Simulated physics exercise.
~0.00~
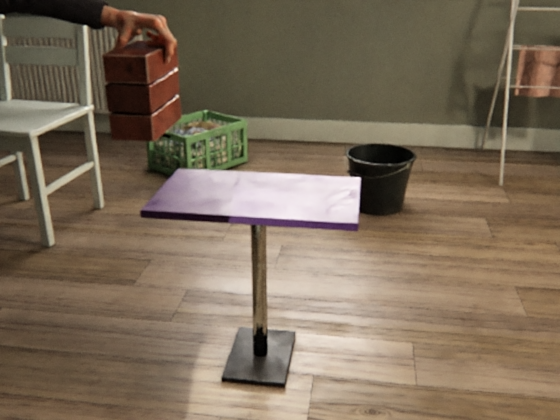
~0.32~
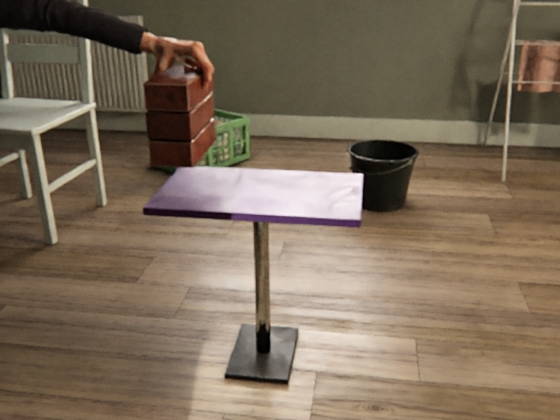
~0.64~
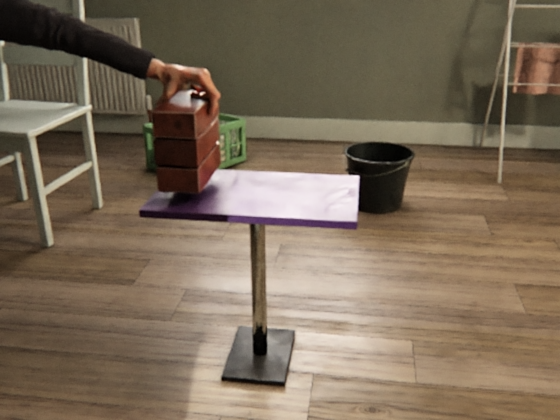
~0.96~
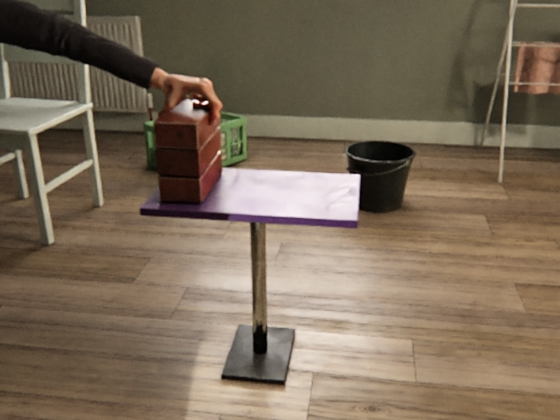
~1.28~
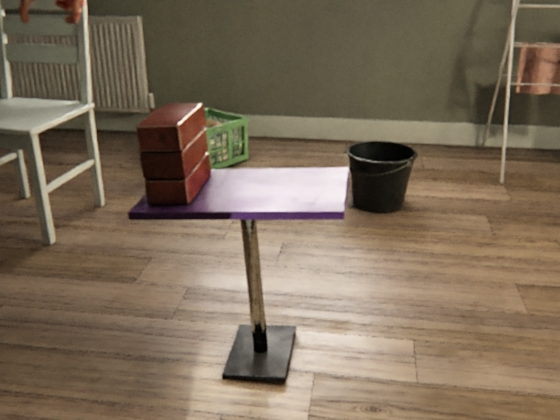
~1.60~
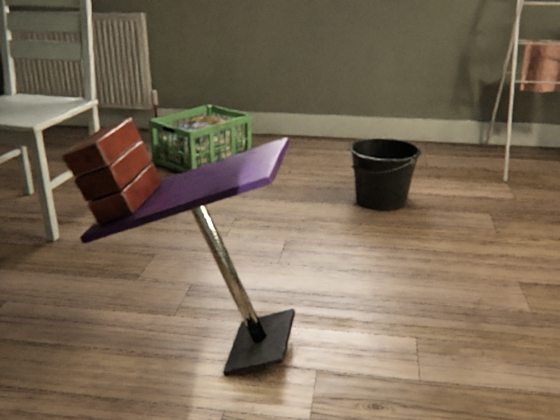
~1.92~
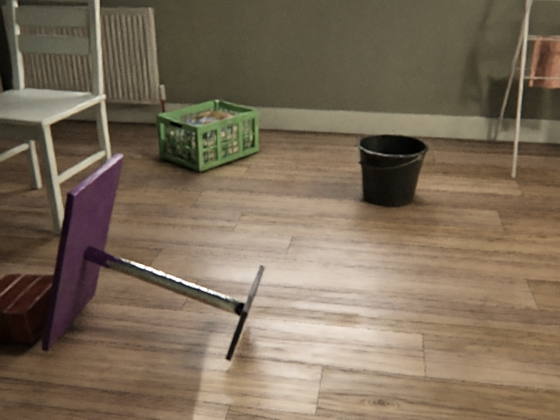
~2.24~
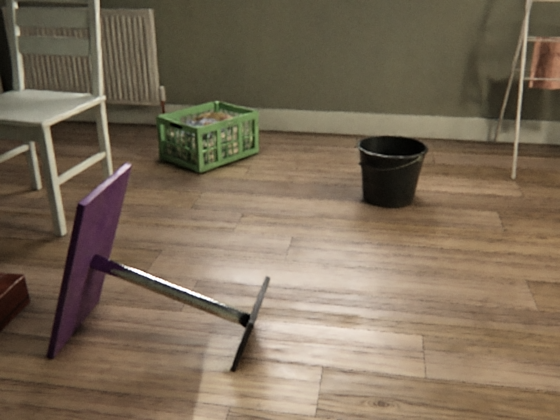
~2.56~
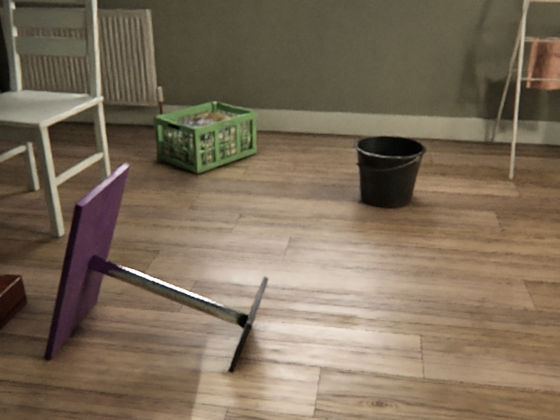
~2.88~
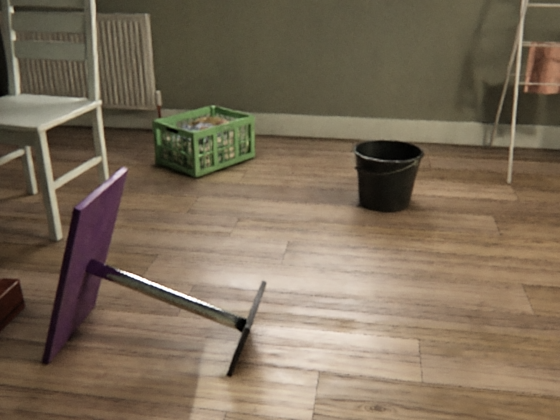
A hand sets stacked bricks on a purple stand's left edge, and it topples left.
